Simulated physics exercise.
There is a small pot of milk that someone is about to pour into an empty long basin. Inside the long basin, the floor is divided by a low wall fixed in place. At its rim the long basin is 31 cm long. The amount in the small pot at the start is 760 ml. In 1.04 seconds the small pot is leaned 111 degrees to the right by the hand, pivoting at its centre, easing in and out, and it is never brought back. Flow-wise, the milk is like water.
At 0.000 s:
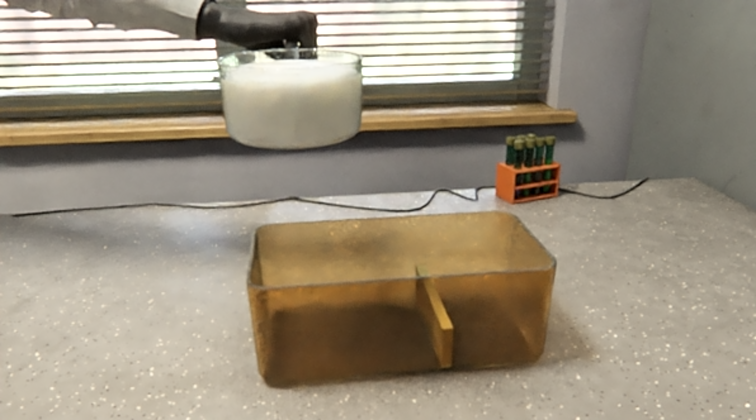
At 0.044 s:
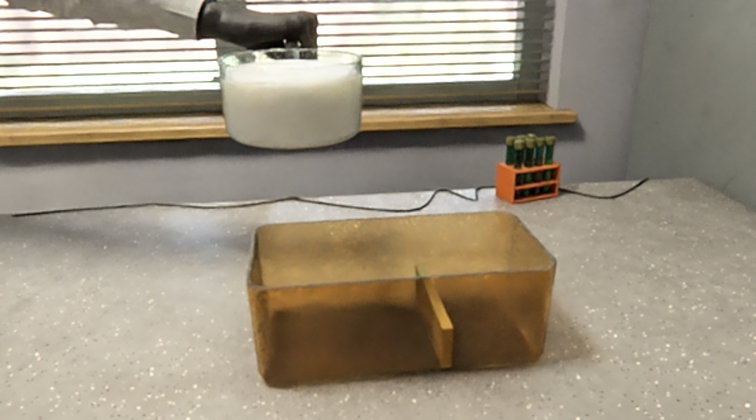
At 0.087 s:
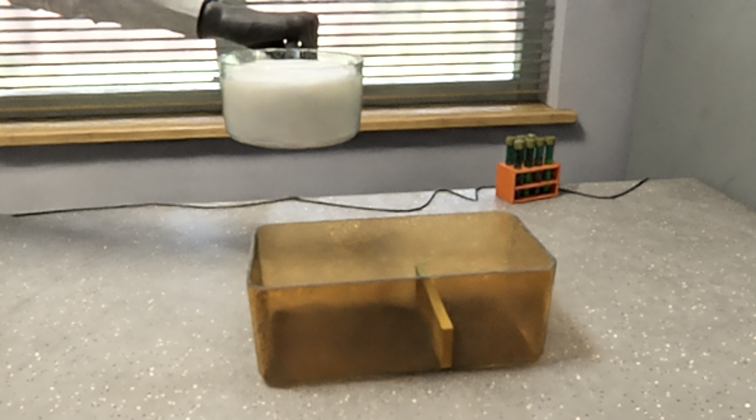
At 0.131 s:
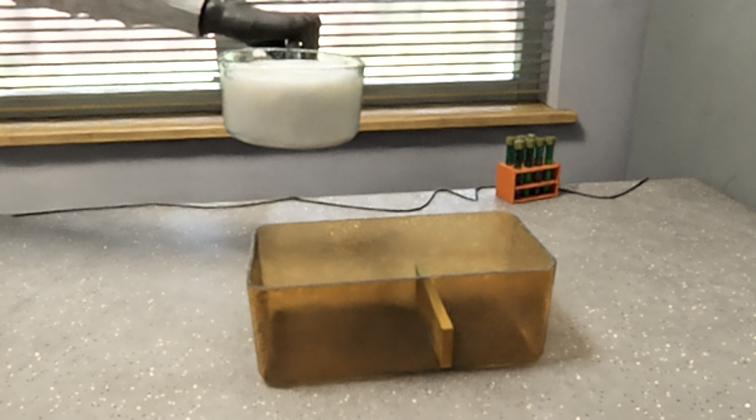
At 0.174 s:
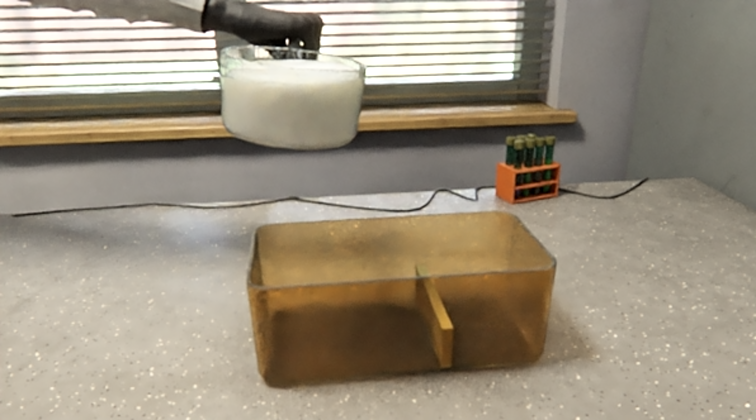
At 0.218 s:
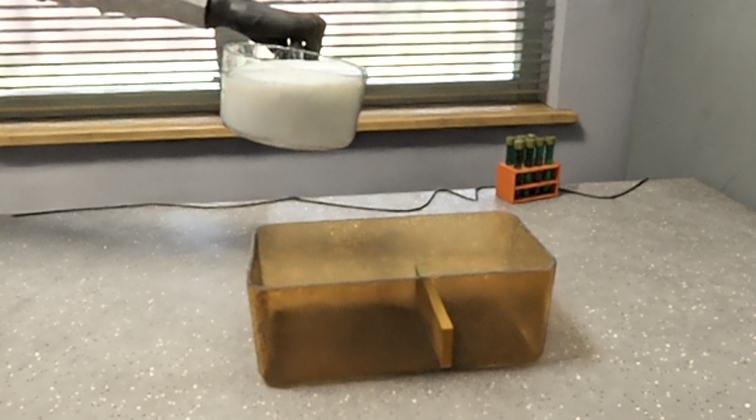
In the video, a dark gripper or gloved hand holds a clear round pot of white liquid above an amber rectangular basin with a divider, keeping it nearly still at first, then tilting it slightly to the right.
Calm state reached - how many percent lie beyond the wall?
47 percent, roughly.
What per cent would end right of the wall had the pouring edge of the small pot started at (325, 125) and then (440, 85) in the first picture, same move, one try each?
Roughly 5 per cent the first time and 80 per cent the second.
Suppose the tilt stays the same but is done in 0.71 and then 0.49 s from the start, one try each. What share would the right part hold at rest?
Roughly 35 per cent the first time and 20 per cent the second.
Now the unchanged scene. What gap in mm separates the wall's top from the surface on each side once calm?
Left side: Around 34 mm. Right side: Around 24 mm.
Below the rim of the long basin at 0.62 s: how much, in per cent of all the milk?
The basin holds roughly 12 in a hundred parts at that moment.
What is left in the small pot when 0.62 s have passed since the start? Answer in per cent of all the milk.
Portion remaining: Approx. 52 per cent.
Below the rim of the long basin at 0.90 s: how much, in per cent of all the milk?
I'd say roughly 82 in a hundred of it.
By 0.62 s the tilt is 71° and 51 per cent is still to pour, 5 is left of the wall and 7 right of it.
By 0.90 s the tilt is 106° and 7 per cent is still to pour, 35 is left of the wall and 47 right of it.
By 1.21 s the tilt is 111° and 0 per cent is still to pour, 51 is left of the wall and 47 right of it.
By 1.54 s the tilt is 111° and 0 per cent is still to pour, 51 is left of the wall and 47 right of it.
At rest 51 per cent lies left of the wall, 47 right of it and 1 outside.
